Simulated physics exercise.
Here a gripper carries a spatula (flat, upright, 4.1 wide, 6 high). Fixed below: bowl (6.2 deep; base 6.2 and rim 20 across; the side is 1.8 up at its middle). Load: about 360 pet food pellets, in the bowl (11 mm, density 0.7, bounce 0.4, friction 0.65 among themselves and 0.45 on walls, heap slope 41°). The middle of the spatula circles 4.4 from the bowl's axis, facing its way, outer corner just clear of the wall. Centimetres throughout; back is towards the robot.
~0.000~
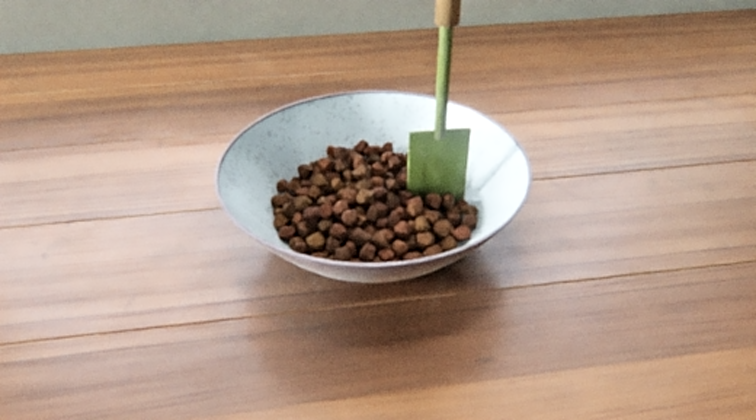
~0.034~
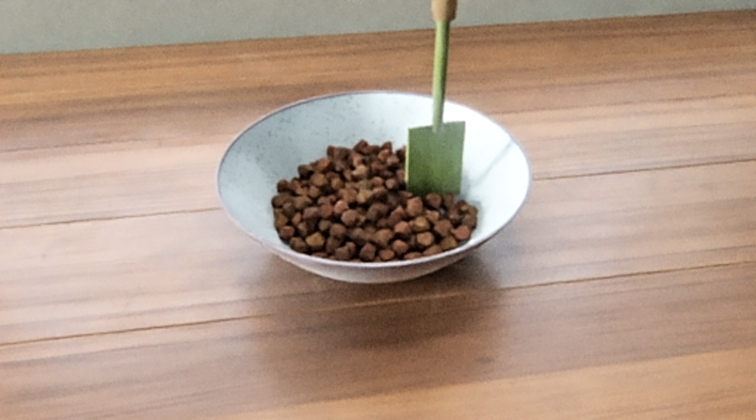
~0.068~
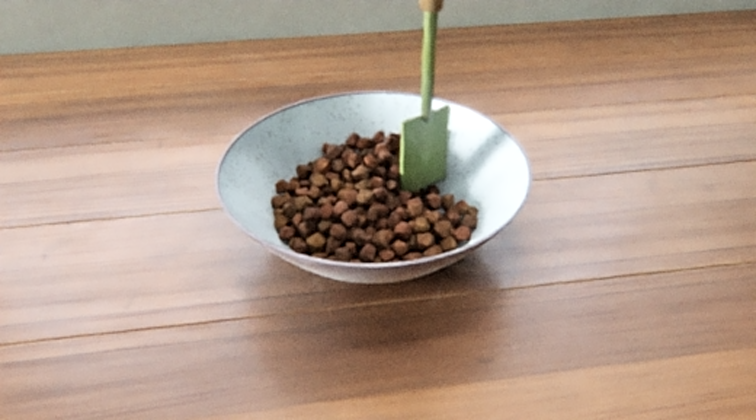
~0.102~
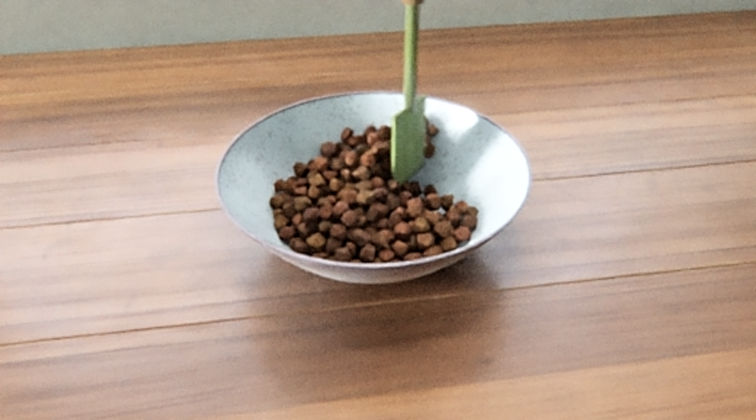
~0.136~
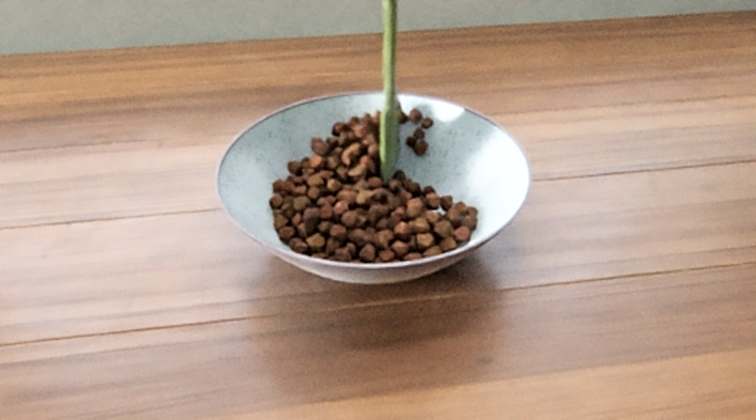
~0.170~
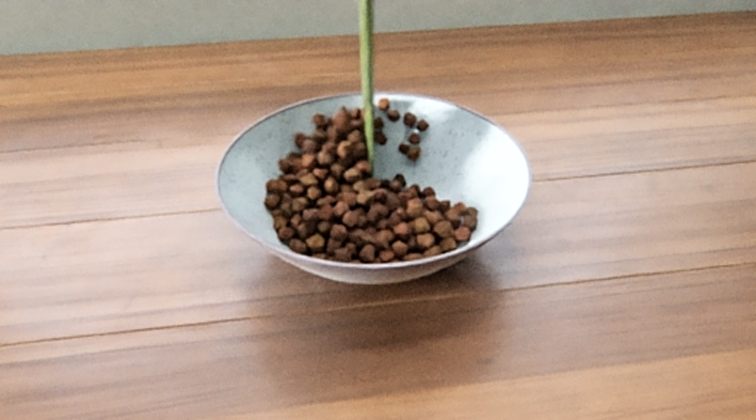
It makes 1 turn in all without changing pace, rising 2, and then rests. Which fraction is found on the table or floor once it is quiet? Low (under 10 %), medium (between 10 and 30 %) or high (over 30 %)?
Share on the table or floor: Low (under 10 %).
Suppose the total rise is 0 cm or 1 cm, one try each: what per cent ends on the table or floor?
About 10 and 5 per cent.
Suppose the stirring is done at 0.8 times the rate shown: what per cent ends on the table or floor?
About 0 per cent.
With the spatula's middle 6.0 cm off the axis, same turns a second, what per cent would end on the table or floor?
Then about 0 per cent.
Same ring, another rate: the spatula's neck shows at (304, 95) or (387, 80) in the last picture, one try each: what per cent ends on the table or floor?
Some 20 and 0 per cent.
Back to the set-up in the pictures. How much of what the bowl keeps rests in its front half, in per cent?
Some 60 per cent.
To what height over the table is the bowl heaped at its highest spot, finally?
Some 6.5 cm.
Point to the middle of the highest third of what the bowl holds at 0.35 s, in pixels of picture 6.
At about (294, 213).
After 0.35 s, 191° round, highest piece 8 above the table; 353 in the bowl, 3 in flight or on the tool.
After 0.53 s, 296° round, highest piece 8 above the table; 348 in the bowl, 7 on the table or floor, 1 in flight or on the tool.
After 0.82 s, 0° round, highest piece 7 above the table; 346 in the bowl, 10 on the table or floor.
After 1.52 s, 0° round, highest piece 7 above the table; 346 in the bowl, 10 on the table or floor.
At rest, 346 in the bowl, 10 on the table or floor. That is 3 % on the table or floor.
